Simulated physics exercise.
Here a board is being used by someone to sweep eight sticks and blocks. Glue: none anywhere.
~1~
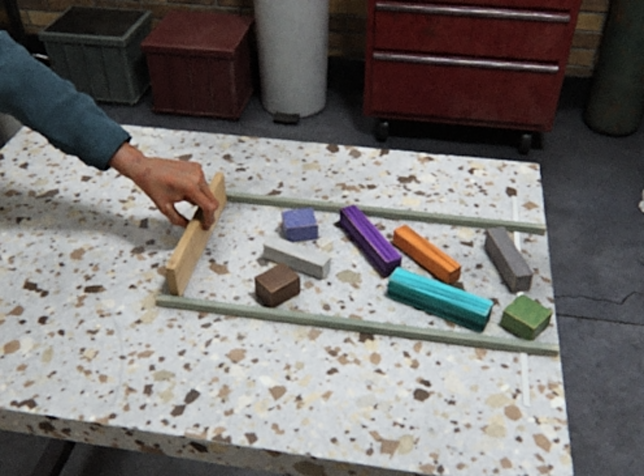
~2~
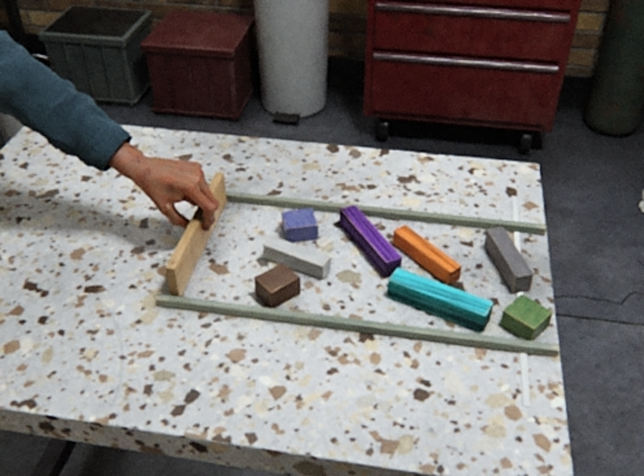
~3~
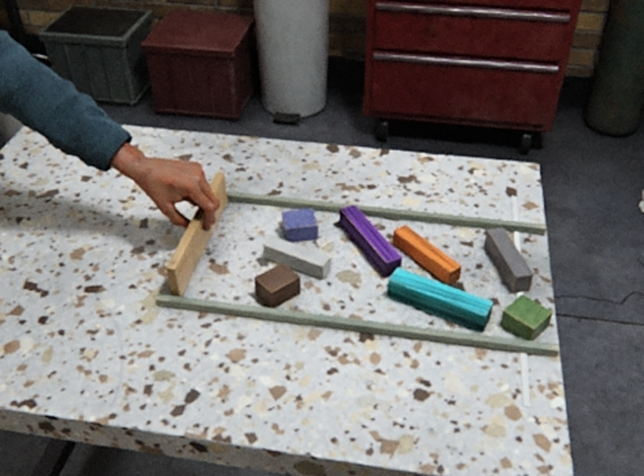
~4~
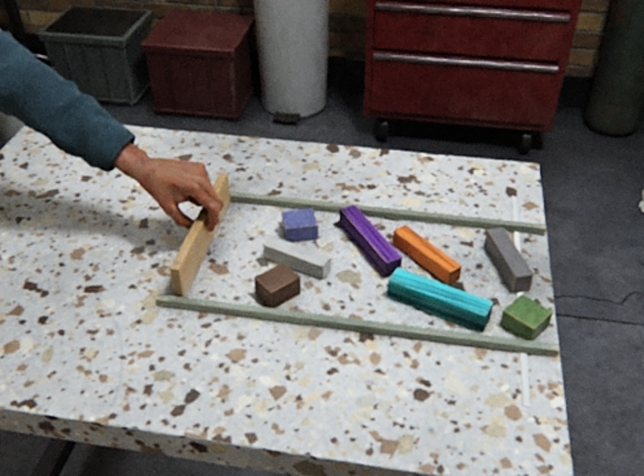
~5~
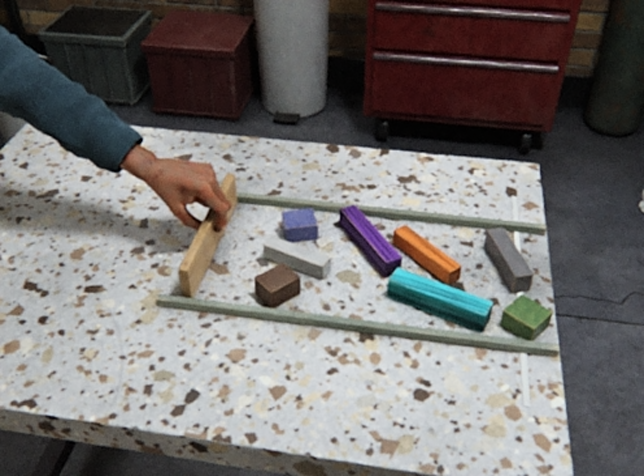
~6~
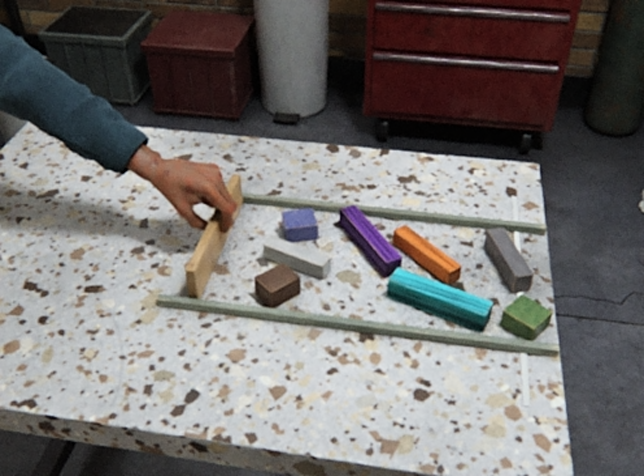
Hand sliding a wooden board slightly to the right between two rails, while eight coloured sticks and blocks lie still on a speckled table.
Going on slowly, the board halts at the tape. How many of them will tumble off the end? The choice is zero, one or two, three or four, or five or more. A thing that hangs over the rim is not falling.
The push clears off a lot, five or more.
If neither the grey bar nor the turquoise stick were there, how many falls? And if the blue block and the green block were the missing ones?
First 3, then 3.
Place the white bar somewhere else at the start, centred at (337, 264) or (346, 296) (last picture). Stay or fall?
In that order: Stays aboard, then slips off.
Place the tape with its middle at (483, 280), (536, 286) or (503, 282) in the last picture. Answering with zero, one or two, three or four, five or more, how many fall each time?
Number fallen at each tape, in order - 3 or 4, more than four, three or four.
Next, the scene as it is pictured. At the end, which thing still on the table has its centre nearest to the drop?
That's the white bar.
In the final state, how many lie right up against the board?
It's touching 3 at the end.
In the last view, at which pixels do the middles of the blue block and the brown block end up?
Final spots - blue block (537, 255), brown block (539, 312).
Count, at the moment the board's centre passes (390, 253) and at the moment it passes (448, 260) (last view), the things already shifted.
One spot: 7. Other spot: 8.
A little later, none off yet; green block at rest near (528, 319); grey bar at rest near (508, 259); turquoise stick shifted a little near (451, 303).
When it is over, the number that fall off is five or more; down, purple stick, orange stick, turquoise stick, grey bar and green block.
